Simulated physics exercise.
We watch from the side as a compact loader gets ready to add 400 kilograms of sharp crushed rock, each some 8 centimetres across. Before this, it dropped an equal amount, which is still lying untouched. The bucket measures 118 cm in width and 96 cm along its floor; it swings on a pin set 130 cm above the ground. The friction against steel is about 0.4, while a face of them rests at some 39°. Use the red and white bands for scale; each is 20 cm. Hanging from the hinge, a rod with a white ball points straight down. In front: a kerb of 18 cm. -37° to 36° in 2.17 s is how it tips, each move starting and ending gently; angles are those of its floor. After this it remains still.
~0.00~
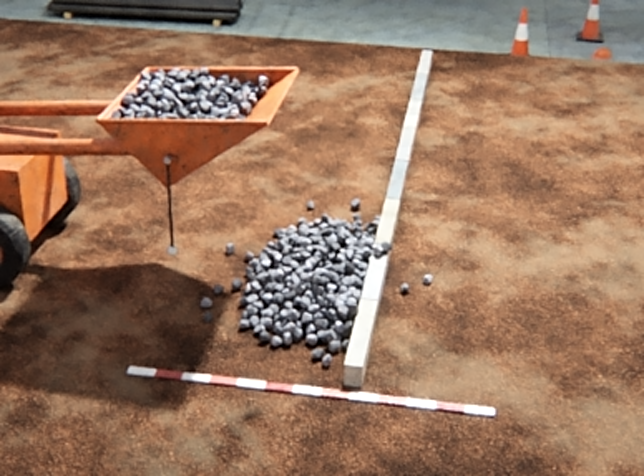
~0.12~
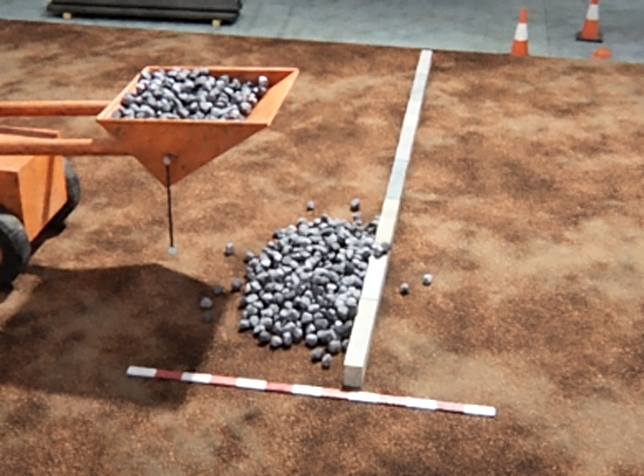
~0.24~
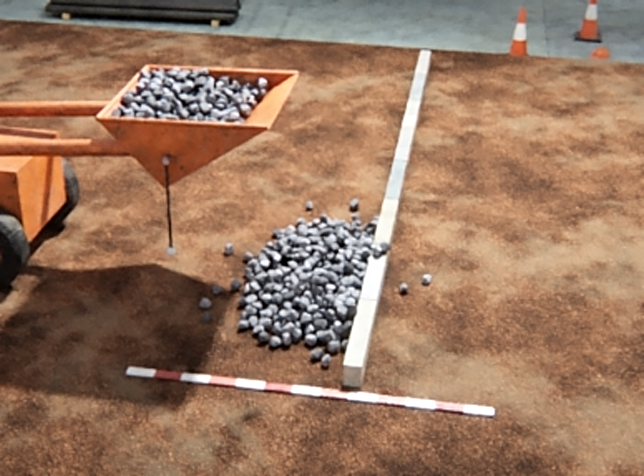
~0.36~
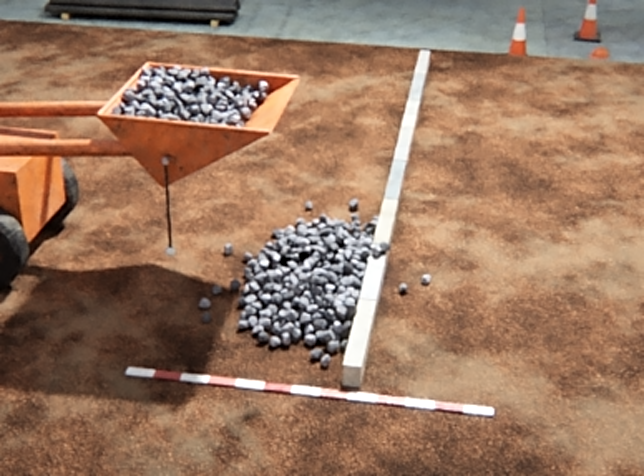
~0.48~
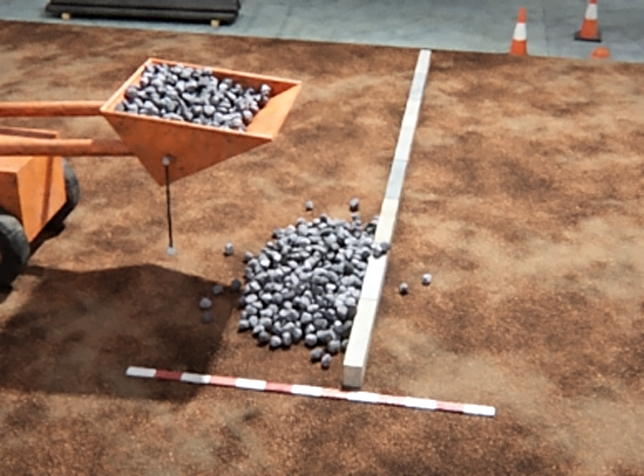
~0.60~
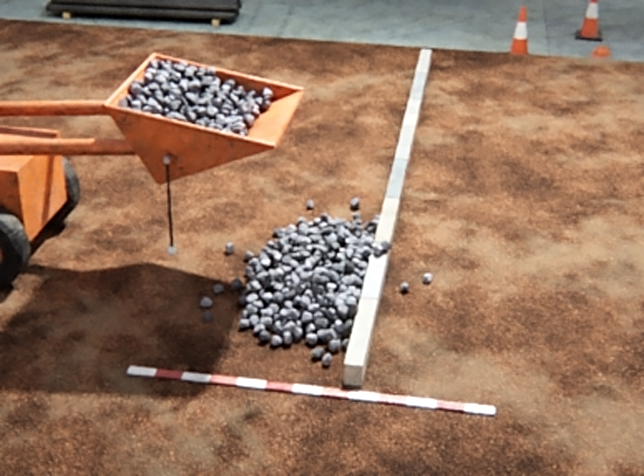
On a brown dirt floor, an orange bucket loaded with grey stones slowly tilting clockwise beside a still heap against a pale kerb.
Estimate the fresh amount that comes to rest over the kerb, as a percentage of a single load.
About 2 per cent of a load.
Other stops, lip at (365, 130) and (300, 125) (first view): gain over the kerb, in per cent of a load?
85 % and 10 %.
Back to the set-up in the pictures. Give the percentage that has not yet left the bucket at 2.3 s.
It still holds about 50 per cent.
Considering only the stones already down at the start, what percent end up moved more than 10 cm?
Estimate: 5 %, roughly.
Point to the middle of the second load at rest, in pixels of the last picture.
Their middle rests near (301, 258).
After 1.6 s the floor is at 25°; in per cent of one load, 100 in the bucket, 100 on this side of the kerb; the foremost stones are at (382, 266).
After 2.3 s the floor is at 36°; in per cent of one load, 49 in the bucket, 151 on this side of the kerb; the foremost stones are at (382, 266).
After 2.6 s the floor is at 36°; in per cent of one load, 13 in the bucket, 187 on this side of the kerb; the foremost stones are at (385, 266).
After 5.4 s the floor is at 36°; in per cent of one load, 0 in the bucket, 198 on this side of the kerb, 2 over the kerb; the foremost stones are at (421, 305). Net gain over the kerb, 2.
